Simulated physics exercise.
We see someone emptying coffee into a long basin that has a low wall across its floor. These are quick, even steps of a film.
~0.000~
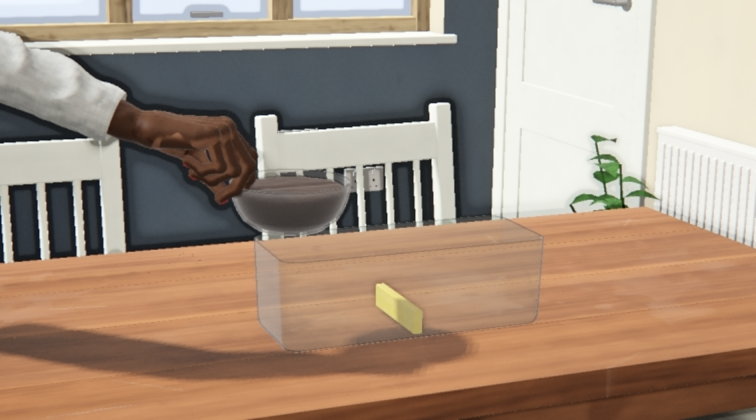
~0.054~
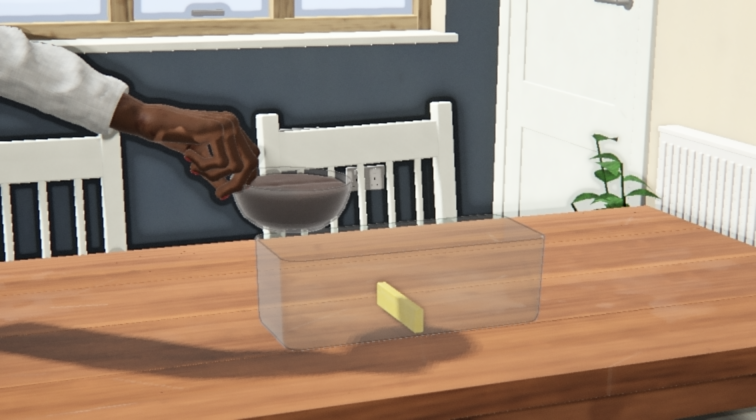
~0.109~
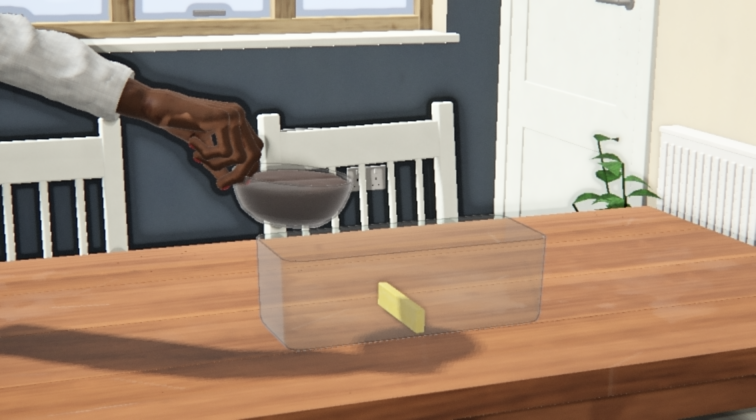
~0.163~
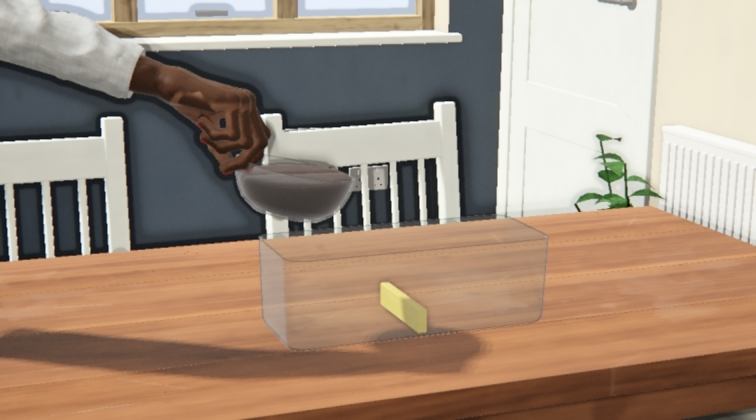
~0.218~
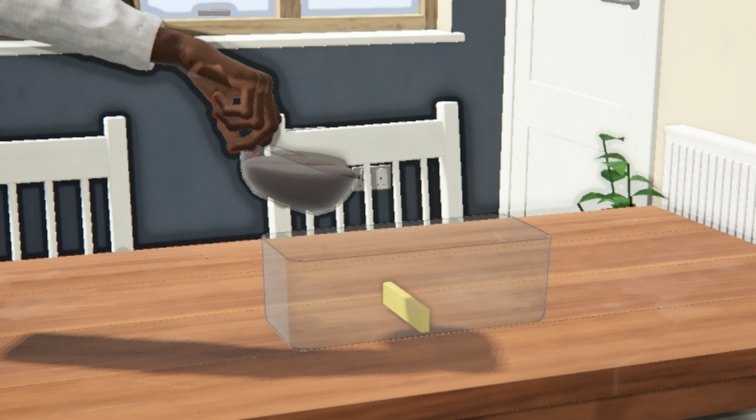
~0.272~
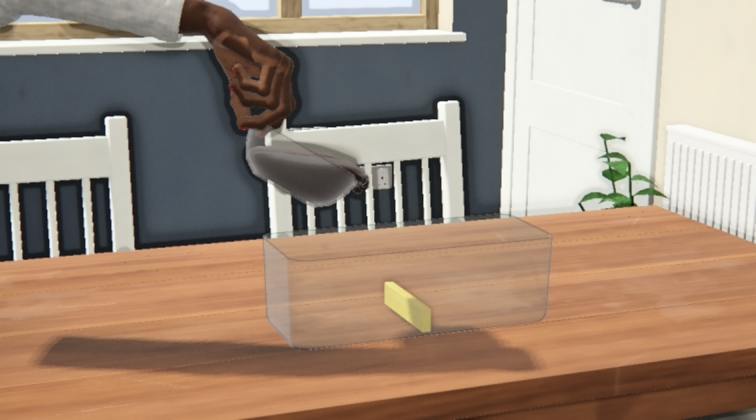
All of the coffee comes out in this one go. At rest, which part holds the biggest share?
Most lies in the right-hand part.
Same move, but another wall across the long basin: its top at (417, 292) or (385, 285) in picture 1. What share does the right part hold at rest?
Roughly 60 per cent, and 90 per cent.
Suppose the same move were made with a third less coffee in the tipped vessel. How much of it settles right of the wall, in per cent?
It comes to 80 per cent or so.
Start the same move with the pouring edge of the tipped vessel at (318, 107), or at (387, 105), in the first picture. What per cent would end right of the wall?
First some 70, then 80 per cent.
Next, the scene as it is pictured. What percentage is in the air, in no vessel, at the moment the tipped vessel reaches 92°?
About 50 per cent.
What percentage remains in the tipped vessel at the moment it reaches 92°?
Close to 15 per cent.
Then, 0.56 s in, the tilt is 92° and 13 per cent is still to pour, 7 is left of the wall and 30 right of it.
Then, 0.77 s in, the tilt is 106° and 0 per cent is still to pour, 18 is left of the wall and 80 right of it.
Then, 1.00 s in, the tilt is 106° and 0 per cent is still to pour, 21 is left of the wall and 78 right of it.
Then, 1.24 s in, the tilt is 106° and 0 per cent is still to pour, 21 is left of the wall and 78 right of it.
Finally, 21 per cent lies left of the wall, 78 right of it and 1 outside.
